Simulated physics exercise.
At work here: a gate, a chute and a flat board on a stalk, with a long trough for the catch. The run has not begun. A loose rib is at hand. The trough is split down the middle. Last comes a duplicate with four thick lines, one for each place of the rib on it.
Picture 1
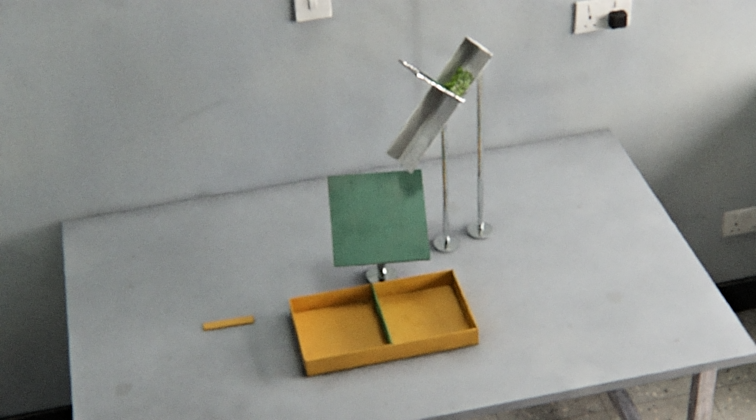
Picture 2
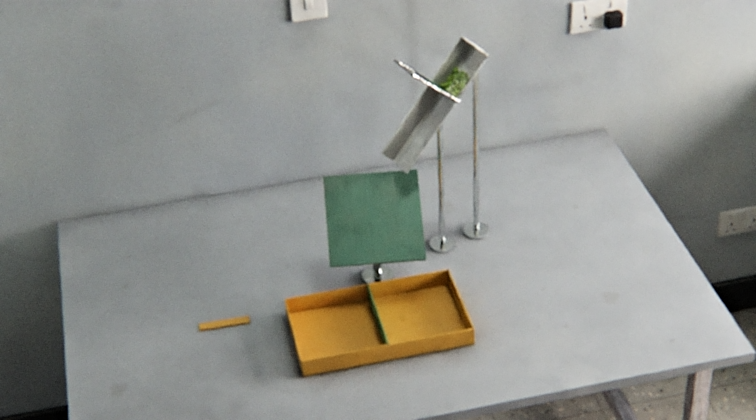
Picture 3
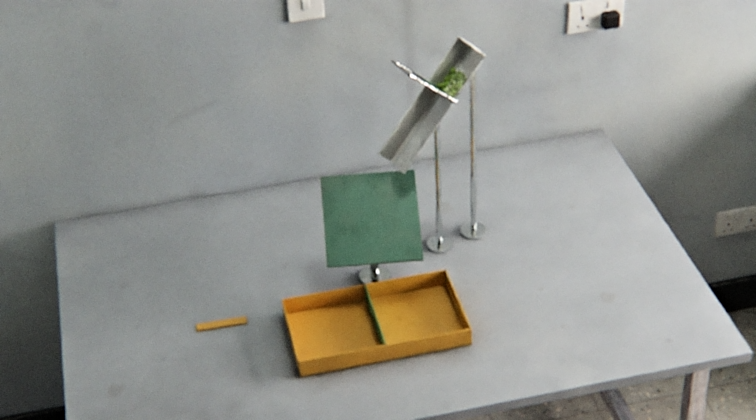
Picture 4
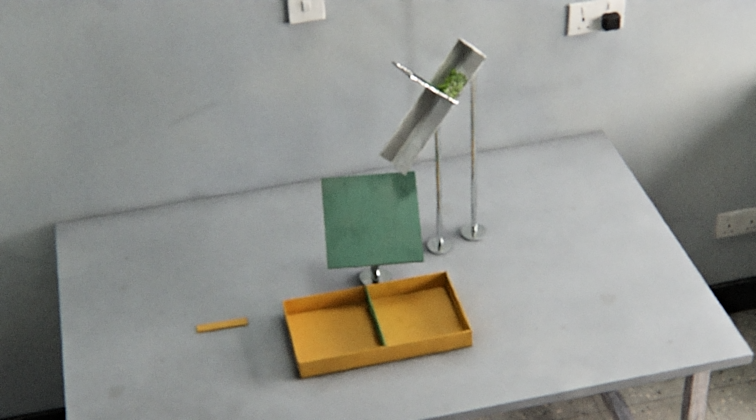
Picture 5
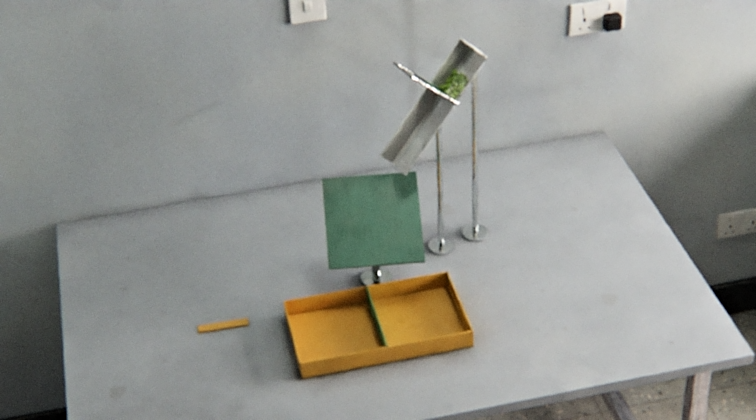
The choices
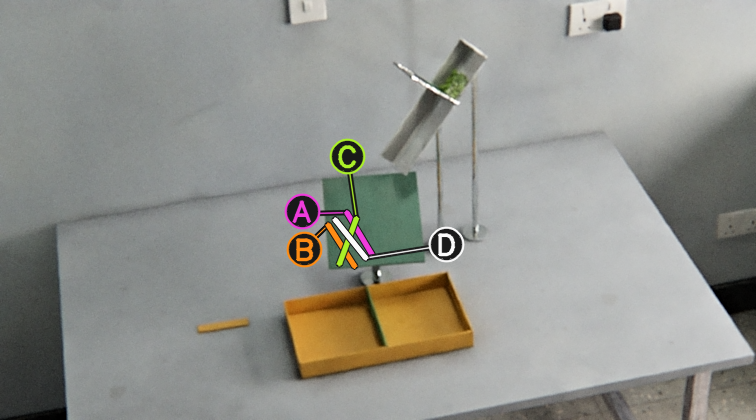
Nothing moves but a slight camera drift over a tilted chute, green board and yellow tray.
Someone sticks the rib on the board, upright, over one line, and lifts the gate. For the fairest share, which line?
The best line is B.
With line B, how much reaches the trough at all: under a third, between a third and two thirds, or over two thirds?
Line B gives over two thirds.
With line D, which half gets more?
Right.
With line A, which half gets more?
Right.
On the marked copy, line A from (346, 212) to (371, 254); line B from (328, 225) to (354, 266); line C from (356, 218) to (339, 263); line D from (335, 219) to (365, 257).
With A, of what is caught, none in the left half, all in the right.
With B, of what is caught, about a third in the left half, about two thirds in the right.
With C, of what is caught, most in the left half, a small part in the right.
With D, of what is caught, a small part in the left half, nearly all in the right.
